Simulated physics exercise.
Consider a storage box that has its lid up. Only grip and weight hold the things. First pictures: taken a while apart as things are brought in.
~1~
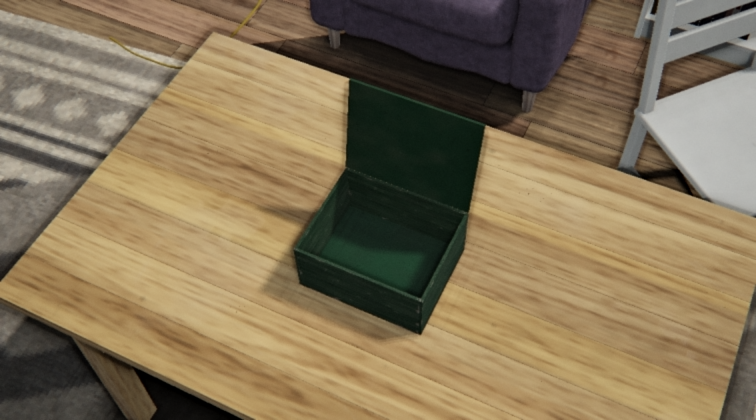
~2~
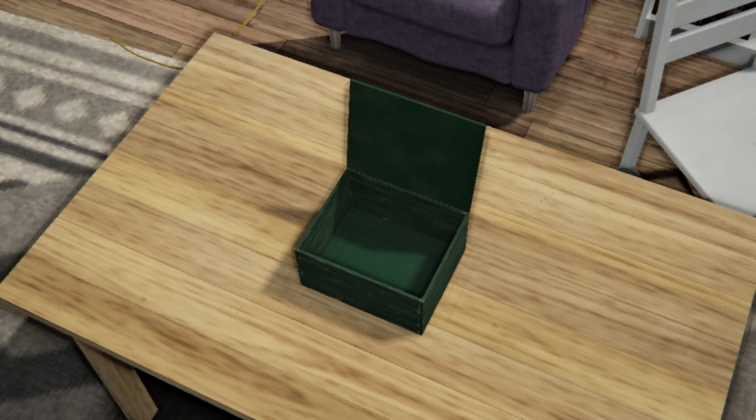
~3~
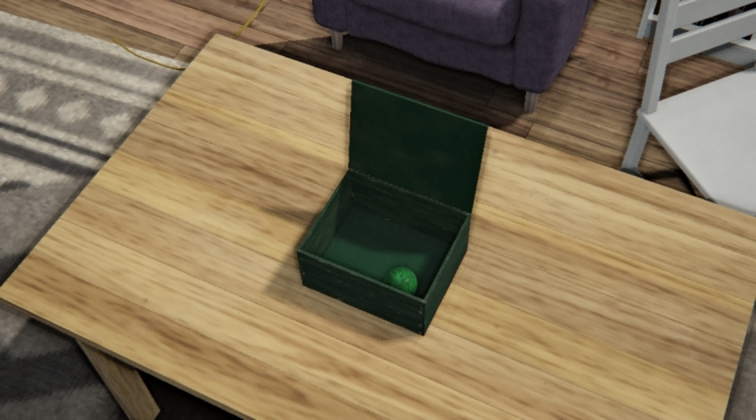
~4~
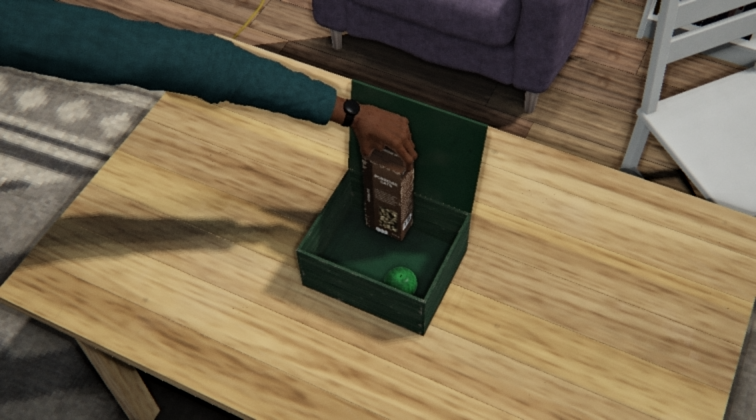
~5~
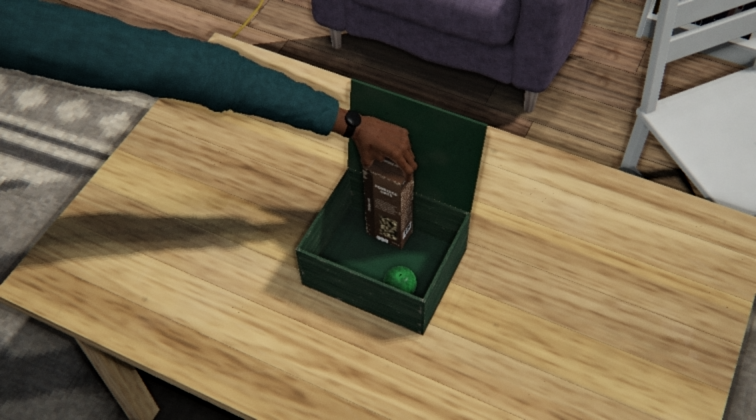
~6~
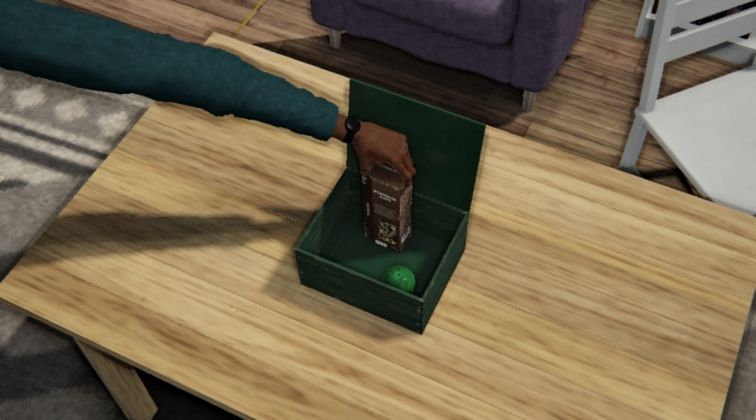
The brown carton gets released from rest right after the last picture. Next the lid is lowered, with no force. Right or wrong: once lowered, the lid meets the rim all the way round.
Wrong.
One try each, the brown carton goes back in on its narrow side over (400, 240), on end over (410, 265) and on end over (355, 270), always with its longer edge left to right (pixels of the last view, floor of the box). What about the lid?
Lid, in order: Fully down, held open, held open.
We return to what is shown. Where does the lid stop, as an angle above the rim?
Measured angle - around 16°.
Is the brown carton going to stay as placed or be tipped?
Well, it ends up skewed.
Then, 1.20 s on from there, lid starting down.
Then, 2.50 s on from there, lid 60° above the rim; brown carton turned 12° from how it was put near (383, 214).
Then, 2.80 s on from there, lid 31° above the rim; brown carton turned 39° from how it was put near (369, 236).
Then, 2.90 s on from there, lid 19° above the rim; brown carton turned 50° from how it was put near (364, 244).
In the end, lid 16° above the rim; toppled in the box, brown carton; green apple unmoved. At the end, from the last picture's camera, brown carton near (363, 244).
